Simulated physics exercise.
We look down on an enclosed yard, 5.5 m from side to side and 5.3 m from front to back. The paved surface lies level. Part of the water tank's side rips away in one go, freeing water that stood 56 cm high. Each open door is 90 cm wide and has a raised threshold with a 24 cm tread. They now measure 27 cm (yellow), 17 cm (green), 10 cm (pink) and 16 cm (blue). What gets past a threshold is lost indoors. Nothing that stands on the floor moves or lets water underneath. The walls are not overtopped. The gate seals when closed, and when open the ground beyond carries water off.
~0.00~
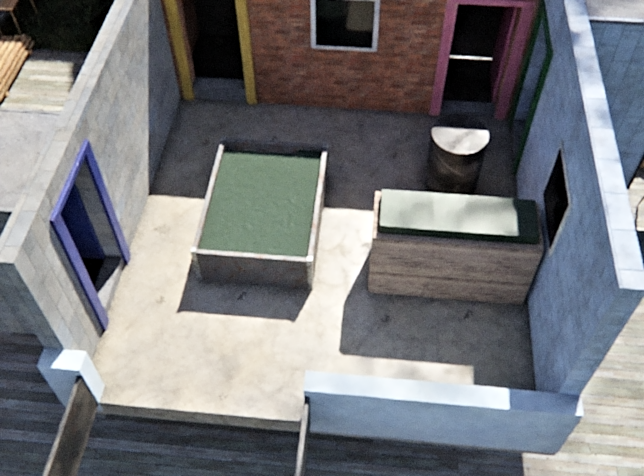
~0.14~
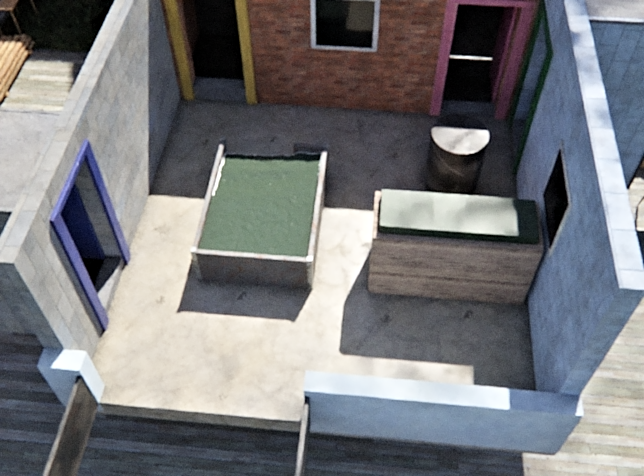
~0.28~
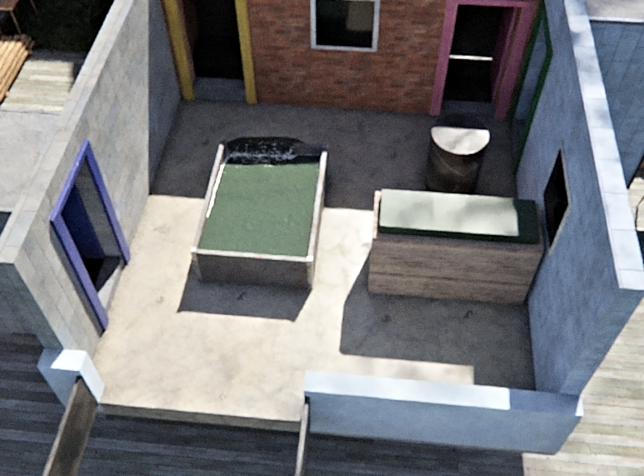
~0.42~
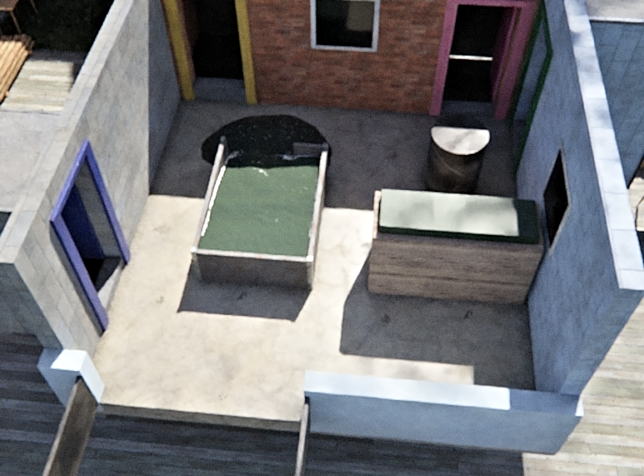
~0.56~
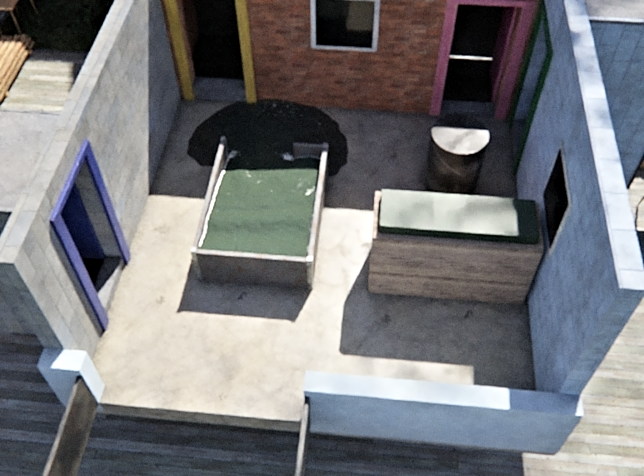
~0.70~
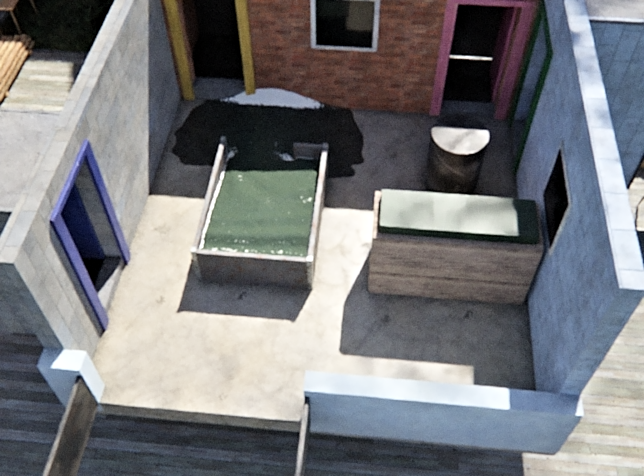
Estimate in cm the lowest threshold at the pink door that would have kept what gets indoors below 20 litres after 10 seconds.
It would have to be roughly 8.5 cm high.
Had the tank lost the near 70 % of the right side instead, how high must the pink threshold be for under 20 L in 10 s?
About 11.0 cm.
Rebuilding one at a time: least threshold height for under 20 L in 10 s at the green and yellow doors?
About 12.5 cm at green and 24 cm at yellow.
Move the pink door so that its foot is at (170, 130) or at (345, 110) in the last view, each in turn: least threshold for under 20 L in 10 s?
Roughly 20 and 12.5 cm.
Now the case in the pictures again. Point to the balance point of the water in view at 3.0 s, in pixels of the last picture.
Near (277, 172).
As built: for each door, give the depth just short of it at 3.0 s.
Depths in cm: Yellow 24, green 19, pink 4, blue 2.
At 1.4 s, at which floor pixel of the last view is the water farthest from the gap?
Around (417, 115).
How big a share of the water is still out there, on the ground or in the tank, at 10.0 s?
Some 78 per cent remains.
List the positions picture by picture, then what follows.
In the first frame, still water, 56 cm deep, in the water tank at (264, 199); the pink door at (477, 67) is dry.
In the second frame, the front is at a hidden place, 0.3 m from the gap on the far side; 0.2 m2 of floor is wet, 56 cm left at the back.
In the third frame, water pours out on the far side and has run 0.7 m, to (250, 140); about 10 cm deep outside, 56 cm at the back.
In the fourth frame, the gap is on the far side, the front 1.2 m out at (274, 118); the back of the water tank holds 56 cm.
In the fifth frame, the gap is on the far side, the front 1.6 m out at (249, 102); the back of the water tank holds 56 cm.
In the sixth frame, the gap is on the far side, the front 1.7 m out at (341, 108); the back of the water tank holds 48 cm; 2.0 m in a straight line remain to the pink door at (477, 67).
After 1.4 s water covers 15 % of the floor, deepest (44 cm) near (181, 100); it has not reached the pink door.
After 3.0 s water covers 45 % of the floor, deepest (25 cm) near (179, 107); 4 cm at the pink door, 0 litres in over its 10 cm threshold.
After 10.0 s water covers 80 % of the floor, deepest (10 cm) near (325, 238); 8 cm at the pink door, 10 litres in over its 10 cm threshold.
At the pink door as built, the water arrived by 1.8 s and peaked near 12 cm at 5.6 s.
With a threshold of 7.5 cm, 32 litres would have come in within the 10 s; with 10 cm, 10 litres. So under 20 litres takes about 8.5 cm.
